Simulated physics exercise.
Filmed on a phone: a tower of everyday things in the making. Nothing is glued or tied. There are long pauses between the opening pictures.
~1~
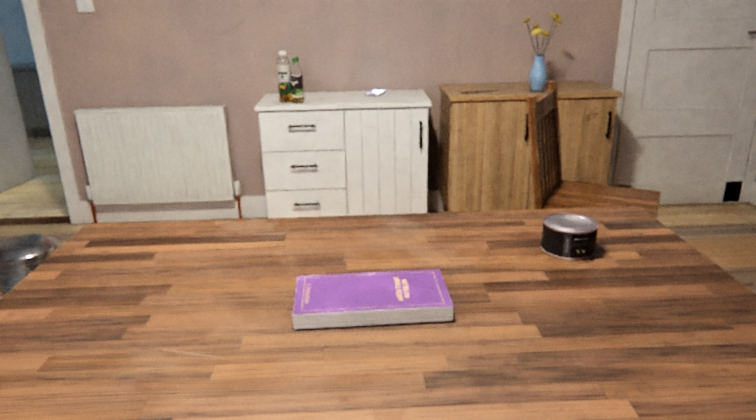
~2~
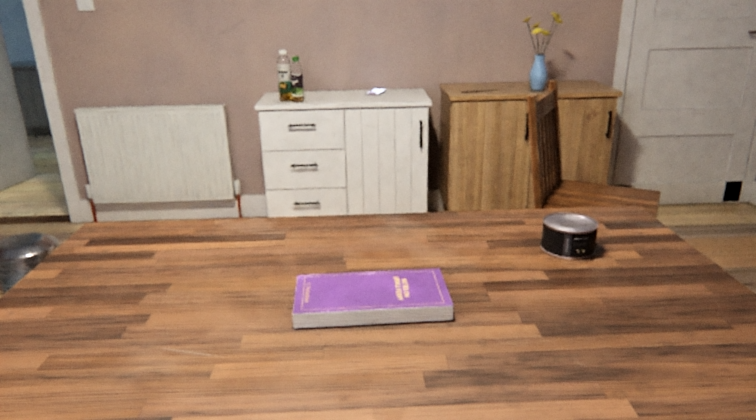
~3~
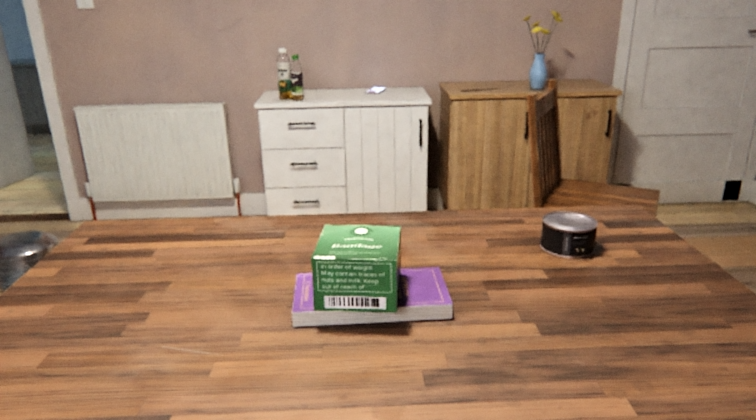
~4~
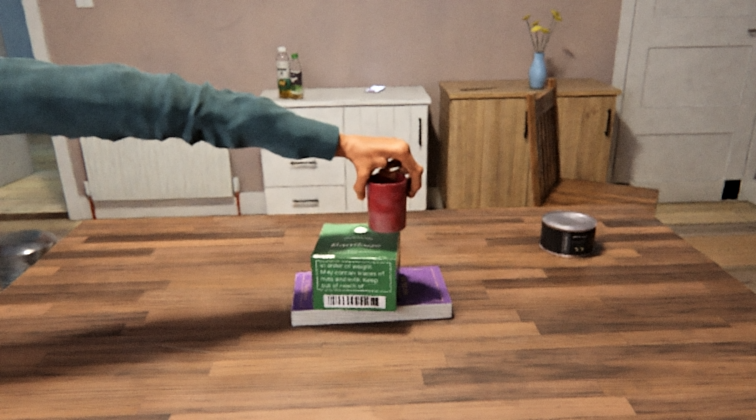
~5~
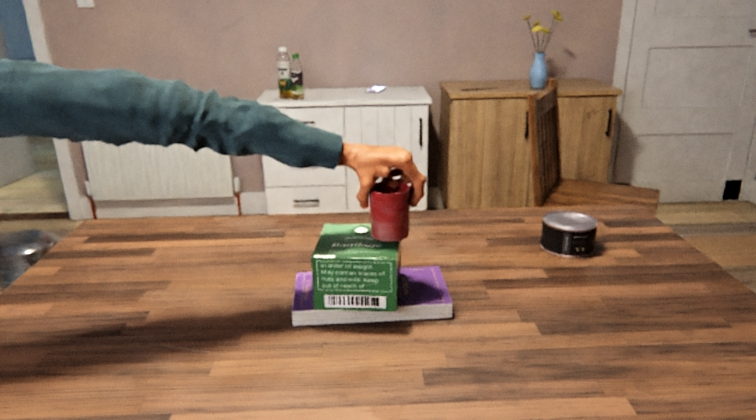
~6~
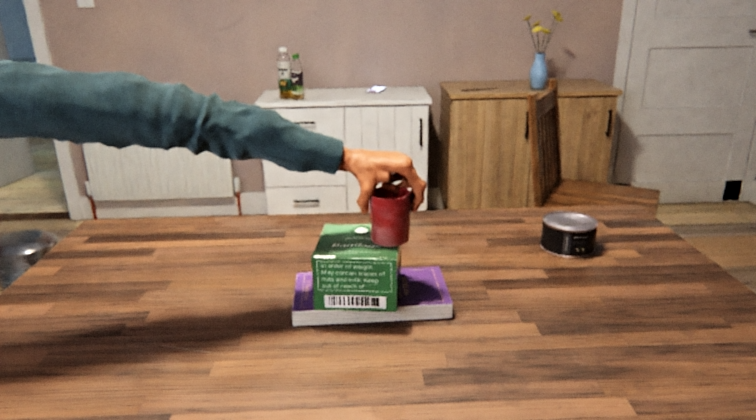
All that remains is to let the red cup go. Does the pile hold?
It keeps its balance.
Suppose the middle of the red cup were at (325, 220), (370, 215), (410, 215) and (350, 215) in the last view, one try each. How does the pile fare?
In the first case it holds; in the second case it holds; in the third case it gives way; in the fourth case it stays up.
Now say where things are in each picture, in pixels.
In the first picture, the last thing is not in view yet.
In the second picture, the last thing is not in view yet; purple book (371, 296).
In the third picture, the last thing is not in view yet; black tub (568, 234).
The fourth picture shows coming down; red cup (387, 202); green box (359, 265).
The fifth picture shows coming down; red cup (390, 211); purple book (371, 294).
The sixth picture shows set down, still held; red cup (390, 216); black tub (568, 234).
Then, 0.30 s on from there, no change.
Then, 0.70 s on from there, red cup resting near (390, 217).
In the end, all 4 unmoved. At the end, from the last picture's camera, red cup near (390, 217). The pile stays up.
